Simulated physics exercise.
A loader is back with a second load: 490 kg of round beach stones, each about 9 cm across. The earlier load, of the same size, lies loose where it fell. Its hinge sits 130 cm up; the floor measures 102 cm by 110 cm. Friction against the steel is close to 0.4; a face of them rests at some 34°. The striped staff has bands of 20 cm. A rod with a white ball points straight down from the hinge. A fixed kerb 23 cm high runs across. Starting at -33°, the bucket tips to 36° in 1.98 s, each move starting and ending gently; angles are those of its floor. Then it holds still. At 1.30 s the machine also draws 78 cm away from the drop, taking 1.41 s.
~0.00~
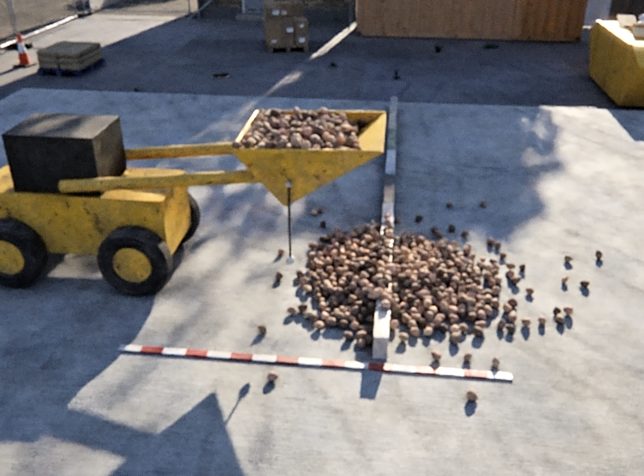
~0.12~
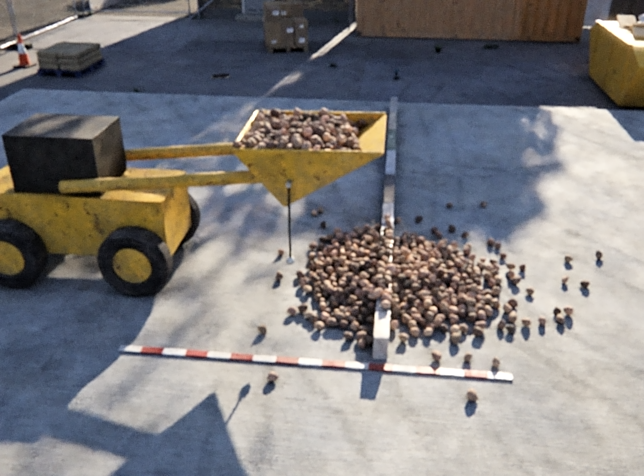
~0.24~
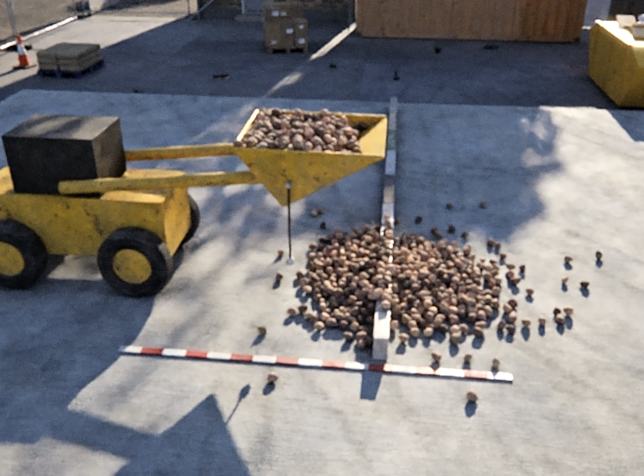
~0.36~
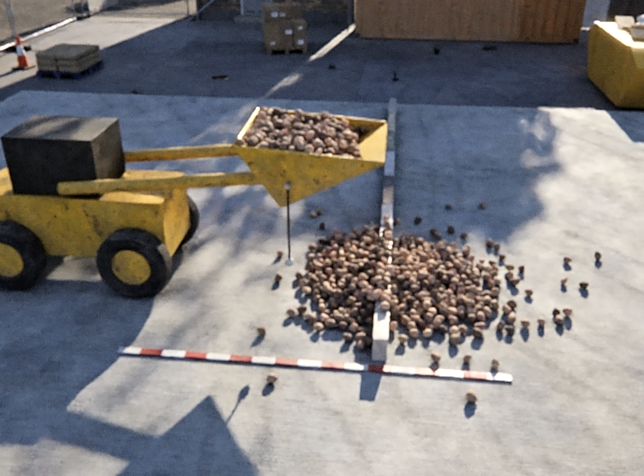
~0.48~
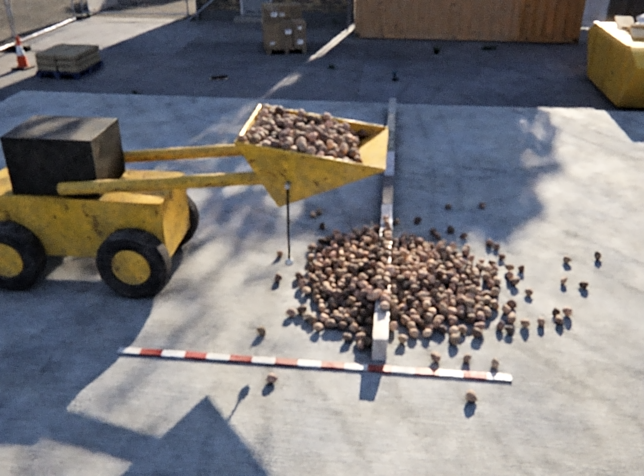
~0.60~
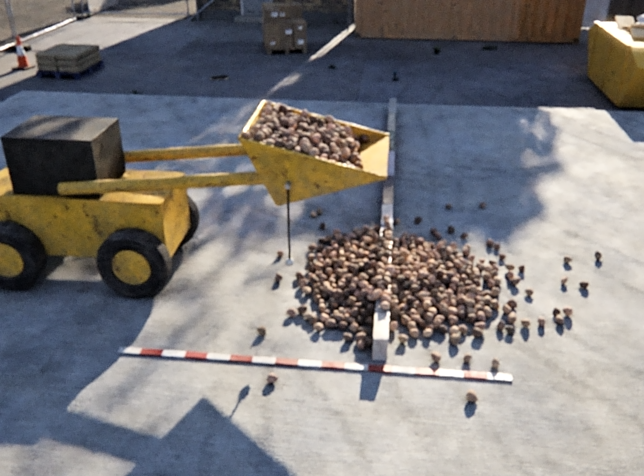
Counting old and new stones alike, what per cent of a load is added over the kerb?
About 26 per cent.
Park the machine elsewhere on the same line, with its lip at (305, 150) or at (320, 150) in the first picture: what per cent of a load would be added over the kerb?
About 0 and 0 per cent.
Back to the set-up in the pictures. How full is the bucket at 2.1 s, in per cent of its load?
Roughly 15 per cent is still inside.
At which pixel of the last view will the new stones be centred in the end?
Around (353, 269).
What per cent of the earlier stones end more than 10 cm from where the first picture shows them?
Roughly 15 per cent of them.
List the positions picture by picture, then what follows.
In the first picture, lip at (382, 152), floor tilted -33°, highest stones at (291, 117). The earlier load is highest near (382, 264), 28 cm above ground level, 52 % on this side of the kerb, 48 % over the kerb.
In the second picture, lip at (383, 154), floor tilted -32°, highest stones at (291, 118); the stones move at 0.1 m/s on average.
In the third picture, the bucket is at -30°, its lip at (383, 157); the top of the load is at (287, 119); the stones move at 0.1 m/s on average.
In the fourth picture, the bucket is at -27°, its lip at (384, 163); the top of the load is at (275, 118); the stones move at 0.2 m/s on average.
In the fifth picture, the bucket is at -23°, its lip at (385, 170); the top of the load is at (270, 115); the stones move at 0.2 m/s on average.
In the sixth picture, lip at (386, 178), floor tilted -18°, highest stones at (273, 112); the stones move at 0.2 m/s on average.
After 1.5 s the floor is at 25°; in per cent of one load, 94 in the bucket, 58 on this side of the kerb, 48 over the kerb; the foremost stones are at (568, 291).
After 2.1 s the floor is at 36°; in per cent of one load, 13 in the bucket, 118 on this side of the kerb, 69 over the kerb; the foremost stones are at (568, 291).
After 3.2 s the floor is at 36°; in per cent of one load, 0 in the bucket, 126 on this side of the kerb, 74 over the kerb; the foremost stones are at (568, 290).
After 5.9 s the floor is at 36°; in per cent of one load, 0 in the bucket, 126 on this side of the kerb, 74 over the kerb; the foremost stones are at (568, 290). Net gain over the kerb, 26.
